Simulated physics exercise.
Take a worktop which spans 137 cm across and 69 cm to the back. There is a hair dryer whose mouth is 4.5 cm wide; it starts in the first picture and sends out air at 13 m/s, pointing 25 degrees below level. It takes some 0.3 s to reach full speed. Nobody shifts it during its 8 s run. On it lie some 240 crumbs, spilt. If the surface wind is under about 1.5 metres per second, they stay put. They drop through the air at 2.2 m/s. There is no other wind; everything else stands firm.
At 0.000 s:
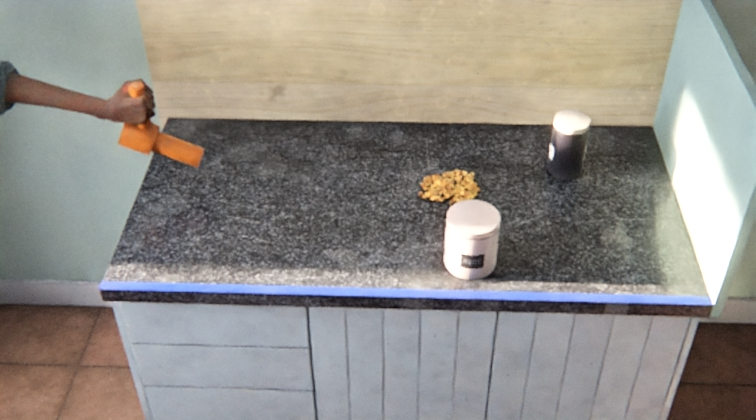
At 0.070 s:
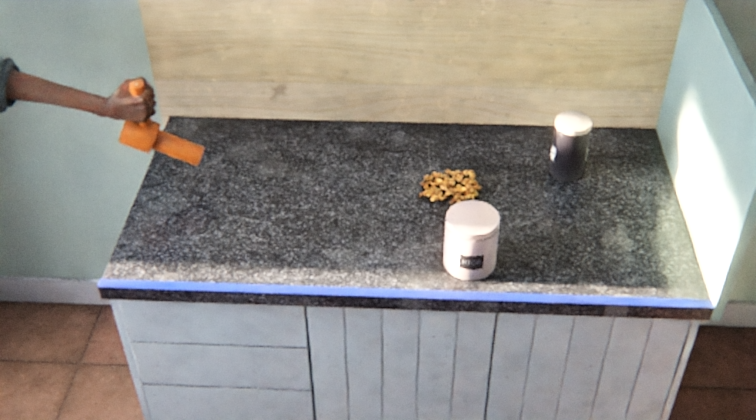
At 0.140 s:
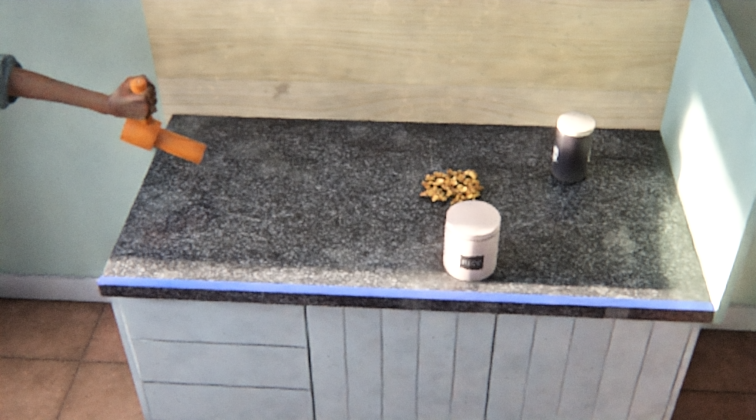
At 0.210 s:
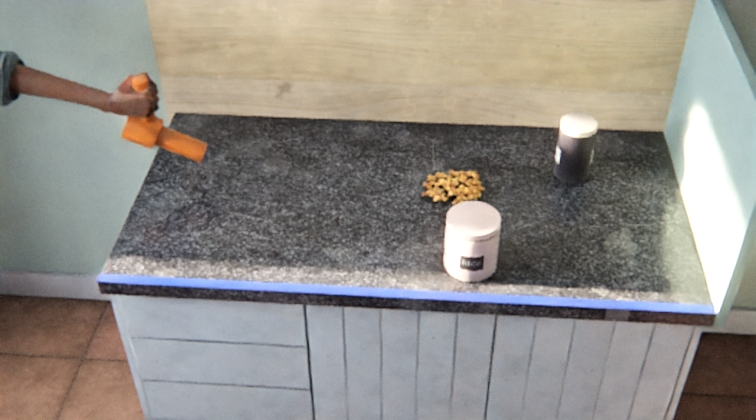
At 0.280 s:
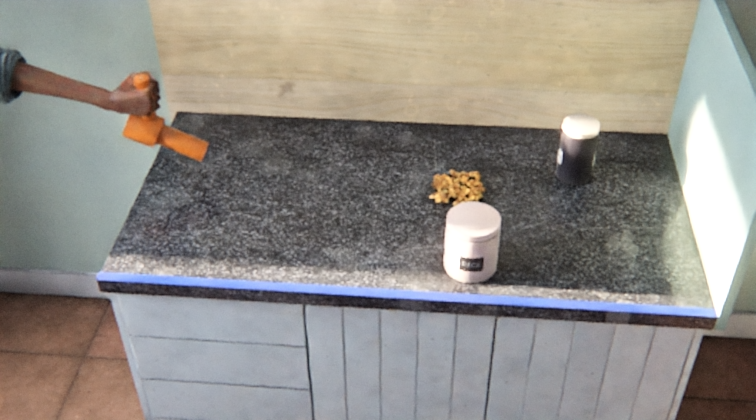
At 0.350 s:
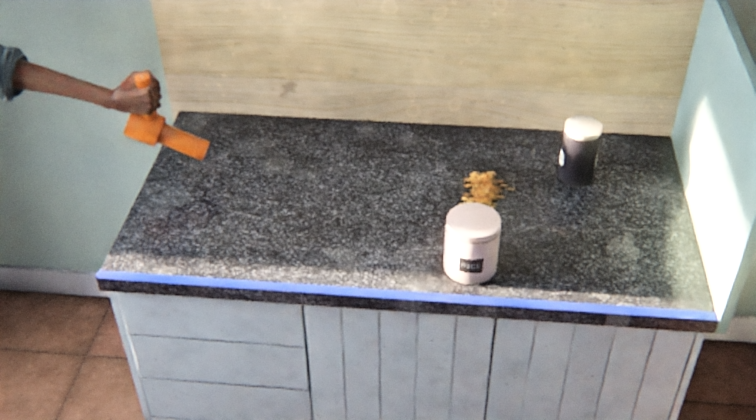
A hand holding an orange hair dryer over a dark speckled worktop, with golden crumbs lying still, then shifting right behind a white jar.
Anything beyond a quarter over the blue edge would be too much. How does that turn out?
In the end the amount is not too much.
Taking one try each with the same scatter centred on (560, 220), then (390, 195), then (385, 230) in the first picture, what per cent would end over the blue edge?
40 %, 10 %, 80 %.
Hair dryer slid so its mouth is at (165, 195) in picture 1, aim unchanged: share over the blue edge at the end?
0 %.
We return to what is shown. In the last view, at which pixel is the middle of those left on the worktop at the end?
Centre: Approx. (687, 197) px, last frame.
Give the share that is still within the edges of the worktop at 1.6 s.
That works out to roughly 100 % remaining.
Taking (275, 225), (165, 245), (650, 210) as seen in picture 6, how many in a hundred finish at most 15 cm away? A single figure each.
0 %, 0 %, 60 %.
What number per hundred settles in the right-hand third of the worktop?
I'd estimate around 100 per cent.
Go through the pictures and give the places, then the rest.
In the first picture, the middle of the crumbs is near (451, 188), none has stirred yet and the mouth of the hair dryer is at (201, 158).
In the second picture, the middle of the crumbs is near (452, 185), none has stirred yet and the blue edge is centred on (401, 298).
In the third picture, the middle of the crumbs is near (453, 185), none has stirred yet, the top of a jar is at (474, 217) and the top of a jar is at (577, 121).
In the fourth picture, the middle of the crumbs is near (455, 185) and none has stirred yet.
In the fifth picture, the middle of the crumbs is near (457, 187) and about 5 % have left their places.
In the sixth picture, the middle of the crumbs is near (483, 191), the farthest in sight from the hair dryer is at (511, 189) and about 90 % have left their places.
After 1.6 s, 0 % are over the blue edge; the middle of those still in play is near (686, 198); 58 % have settled or left.
After 2.6 s, 0 % are over the blue edge; the middle of those still in play is near (687, 197); 68 % have settled or left.
After 4.4 s, 0 % are over the blue edge; the middle of those still in play is near (687, 197); 72 % have settled or left.
After 8.0 s, at the end, 0 % are over the blue edge; the middle of those still in play is near (687, 197).
